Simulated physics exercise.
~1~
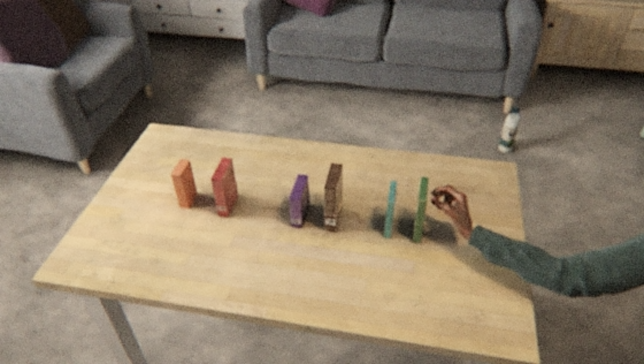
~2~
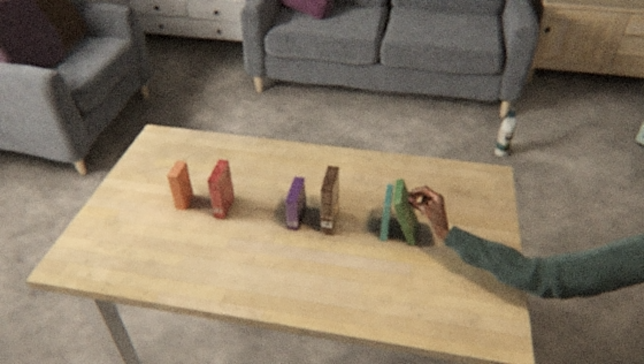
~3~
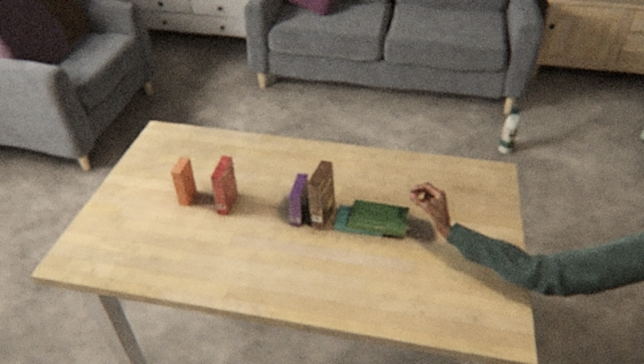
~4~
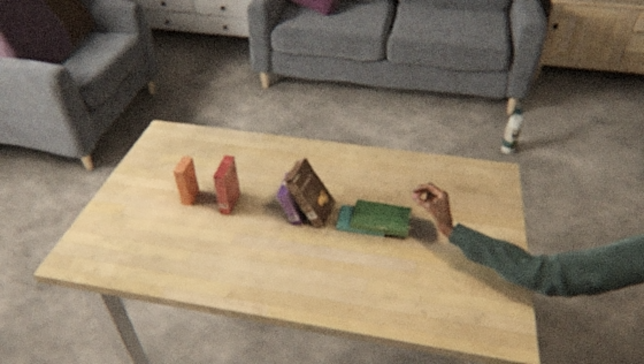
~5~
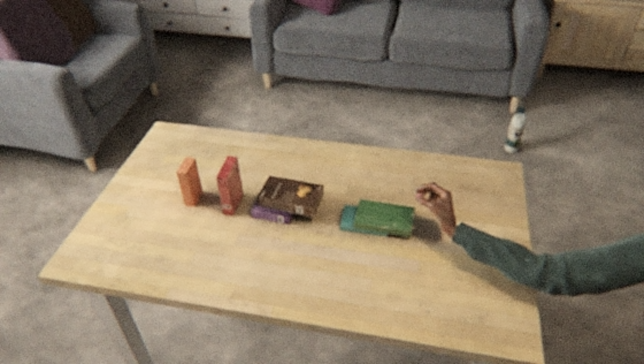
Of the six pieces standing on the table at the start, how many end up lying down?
Four of them end up lying down, which are the green board, the turquoise block, the brown packet and the purple packet.
